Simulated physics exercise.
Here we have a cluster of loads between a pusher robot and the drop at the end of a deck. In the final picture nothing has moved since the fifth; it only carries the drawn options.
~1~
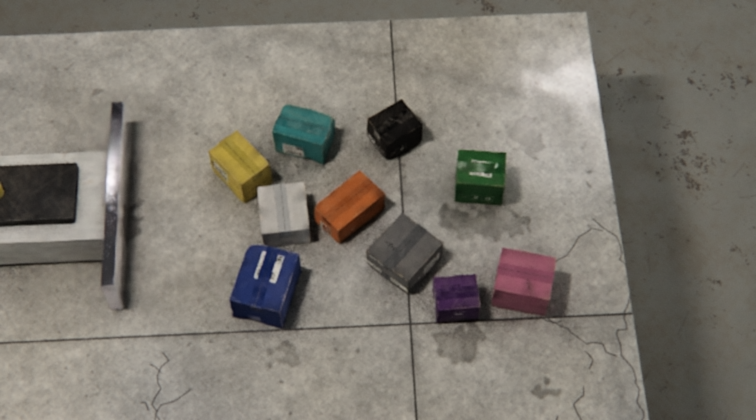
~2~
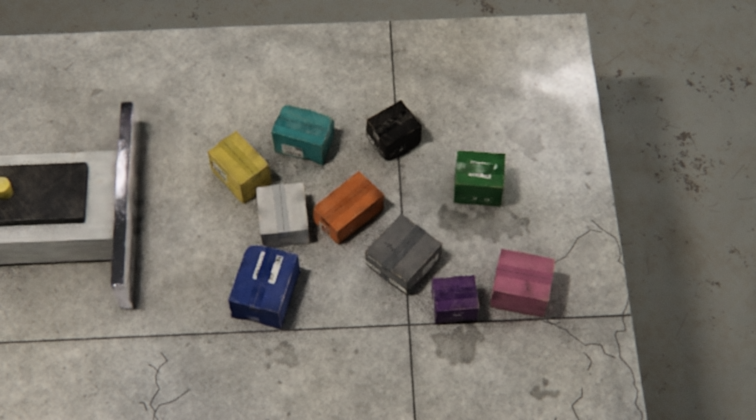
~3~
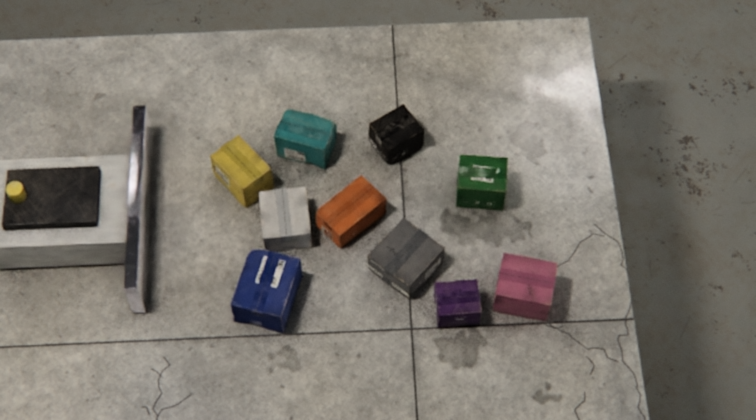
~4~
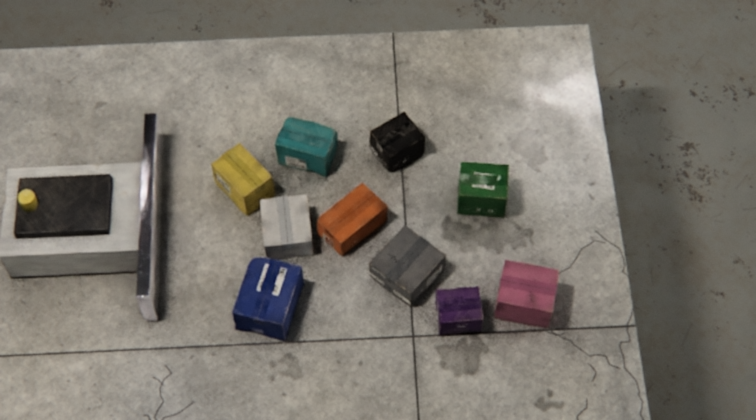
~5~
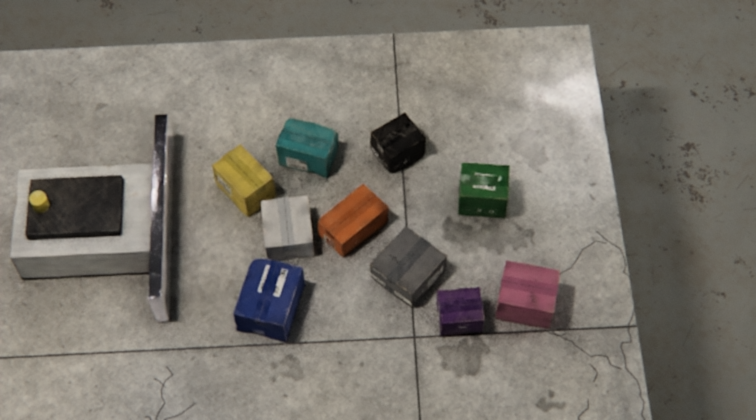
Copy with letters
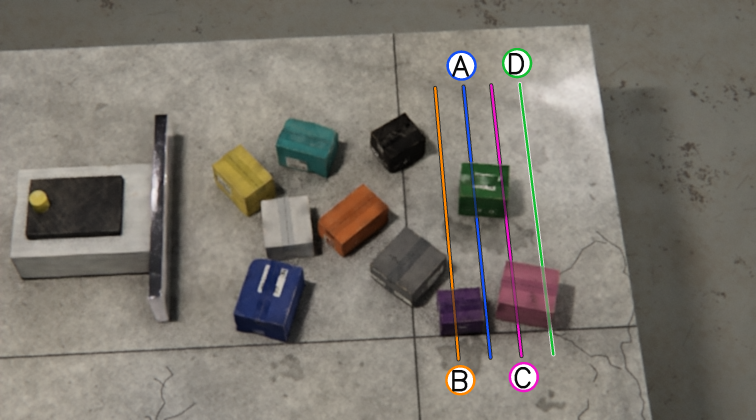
A pusher robot moves slowly right toward a cluster of colored boxes that stay still.
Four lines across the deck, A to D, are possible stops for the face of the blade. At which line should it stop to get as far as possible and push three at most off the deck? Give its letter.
It can go as far as D.
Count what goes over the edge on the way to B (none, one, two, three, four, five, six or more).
The count is none.
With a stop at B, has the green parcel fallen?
No.
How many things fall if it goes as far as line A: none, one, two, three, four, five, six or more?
By then, none.
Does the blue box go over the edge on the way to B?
No.
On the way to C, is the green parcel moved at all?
Yes.
On the marked copy, A at (476, 214); B at (446, 216); C at (505, 213); D at (536, 212).
Following D. Soon after the start, robot (219, 199); turquoise box (328, 135); blue box (331, 295).
Later, robot (355, 193); pink box (566, 293); green parcel (542, 186).
In the end, robot (459, 188); green parcel over the edge; pink box over the edge; two fallen.
As for the rest, A is within the limit but short; B is within the limit but short; C is within the limit but short.
